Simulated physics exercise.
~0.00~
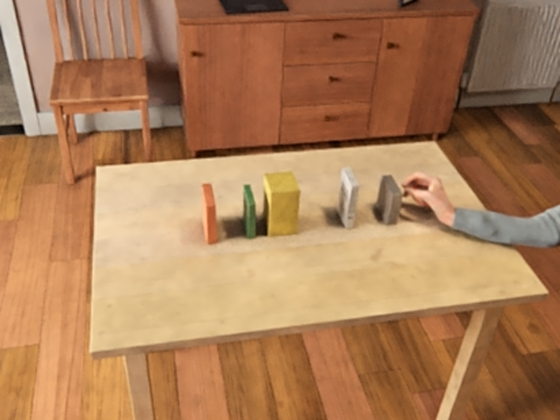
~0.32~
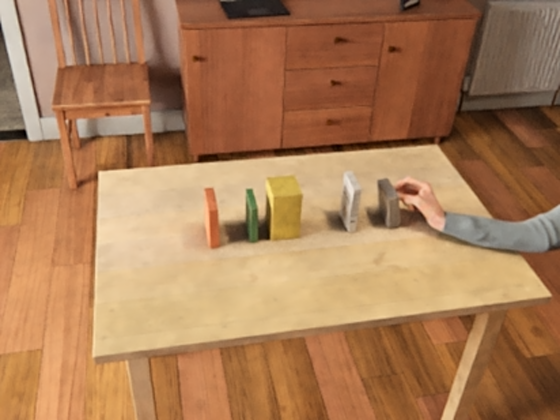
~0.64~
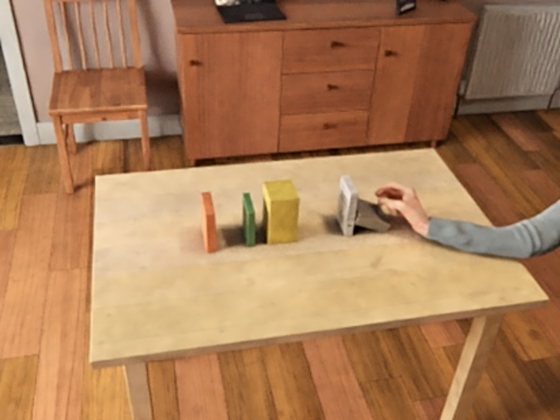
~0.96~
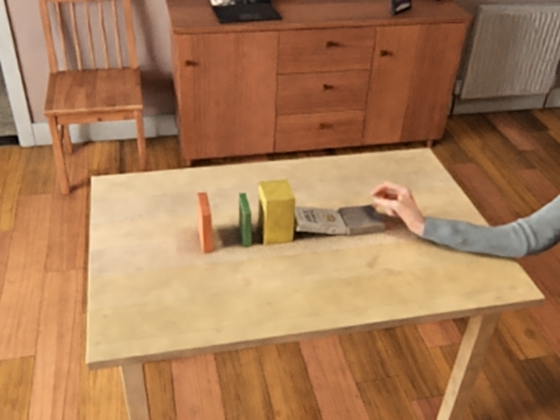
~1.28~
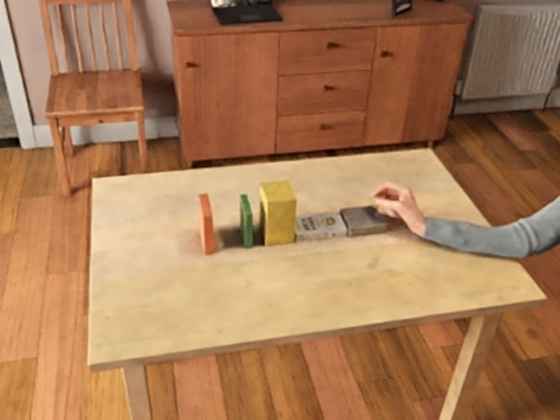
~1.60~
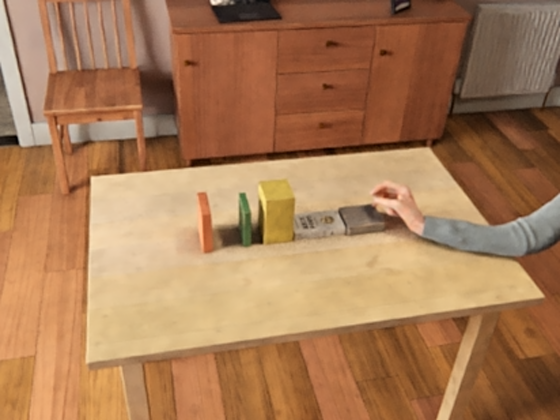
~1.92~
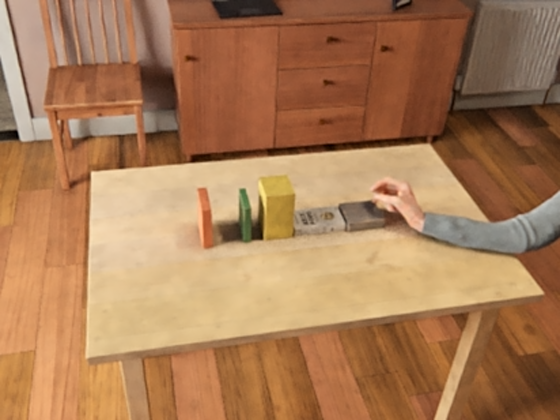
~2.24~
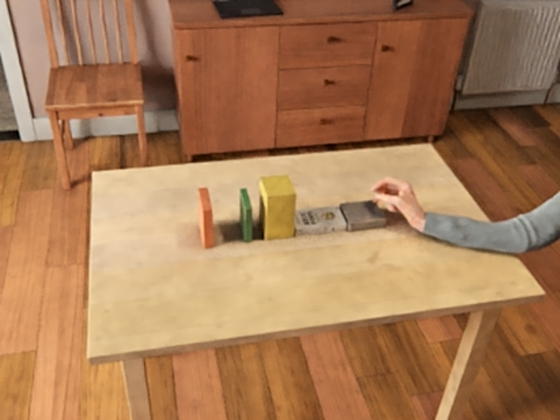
The grey board, tipped by a hand, knocks the white packet flat; the others stay upright.
